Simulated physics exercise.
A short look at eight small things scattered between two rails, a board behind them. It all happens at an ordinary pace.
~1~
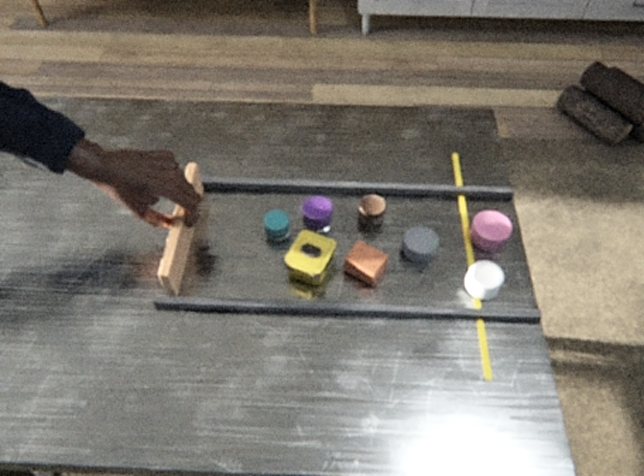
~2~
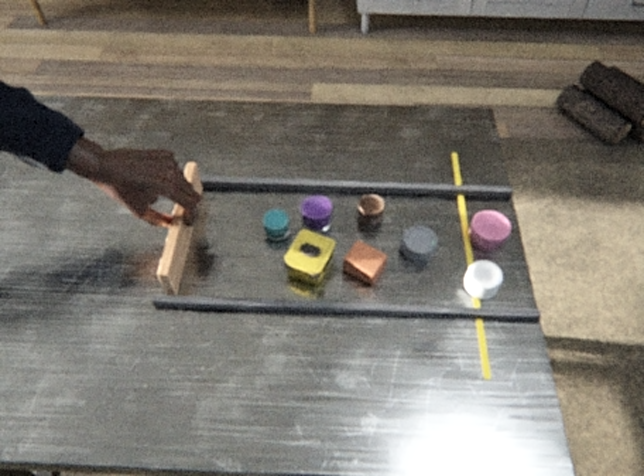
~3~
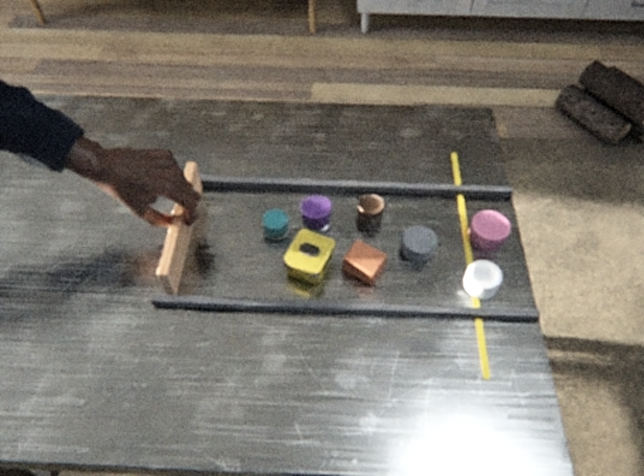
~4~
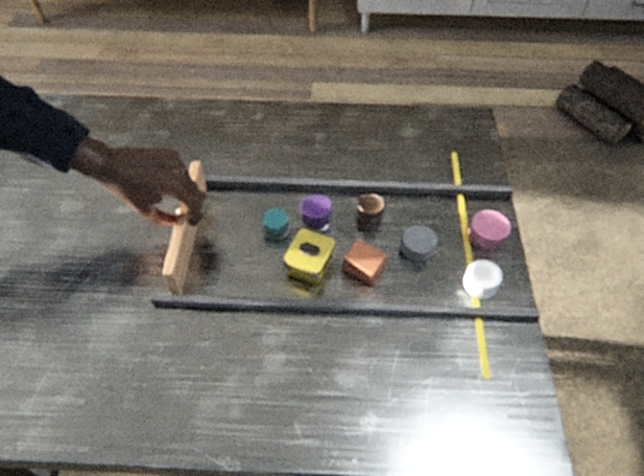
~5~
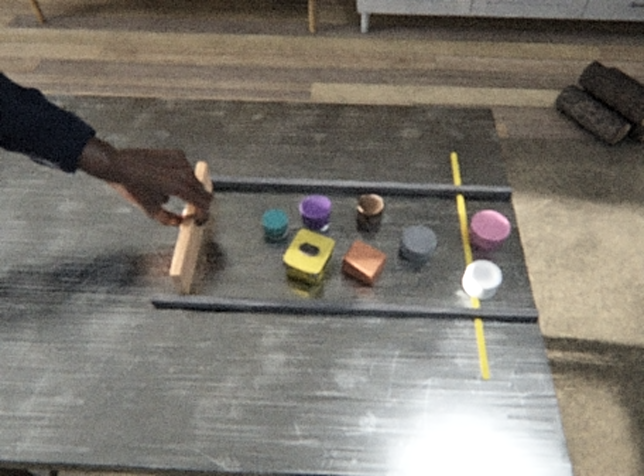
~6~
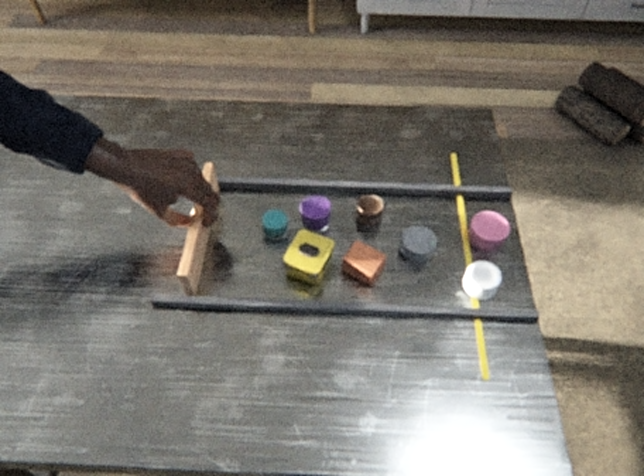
On a dark tabletop, eight small tubs, tins and blocks sat unmoving between two rails near a strip of yellow tape, while a hand at the left held a wooden board, then slid it slightly right.
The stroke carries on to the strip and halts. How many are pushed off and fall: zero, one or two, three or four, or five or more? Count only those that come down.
Here the number that fall off is one or two.
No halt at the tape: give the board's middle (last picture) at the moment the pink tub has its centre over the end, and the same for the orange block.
About (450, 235), and (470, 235) for the other.
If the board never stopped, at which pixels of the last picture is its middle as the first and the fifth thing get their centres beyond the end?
Near (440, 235) and (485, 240).
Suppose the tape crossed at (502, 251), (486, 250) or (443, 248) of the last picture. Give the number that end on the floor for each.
The counts: 5, 5 and 1.
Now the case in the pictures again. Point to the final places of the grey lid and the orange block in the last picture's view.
The grey lid at (523, 249), the orange block at (529, 275).
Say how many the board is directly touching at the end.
That makes 3.
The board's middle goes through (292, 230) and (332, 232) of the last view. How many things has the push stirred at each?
By then 3, and 5.
A little later, none off yet; pink tub at rest near (488, 232); white lid at rest near (482, 280); grey lid at rest near (418, 244).
Next, none off yet; pink tub at rest near (488, 232); white lid at rest near (482, 280); grey lid shifted about its own width near (440, 245).
When it is over, the number that fall off is one or two; down, white lid and pink tub.
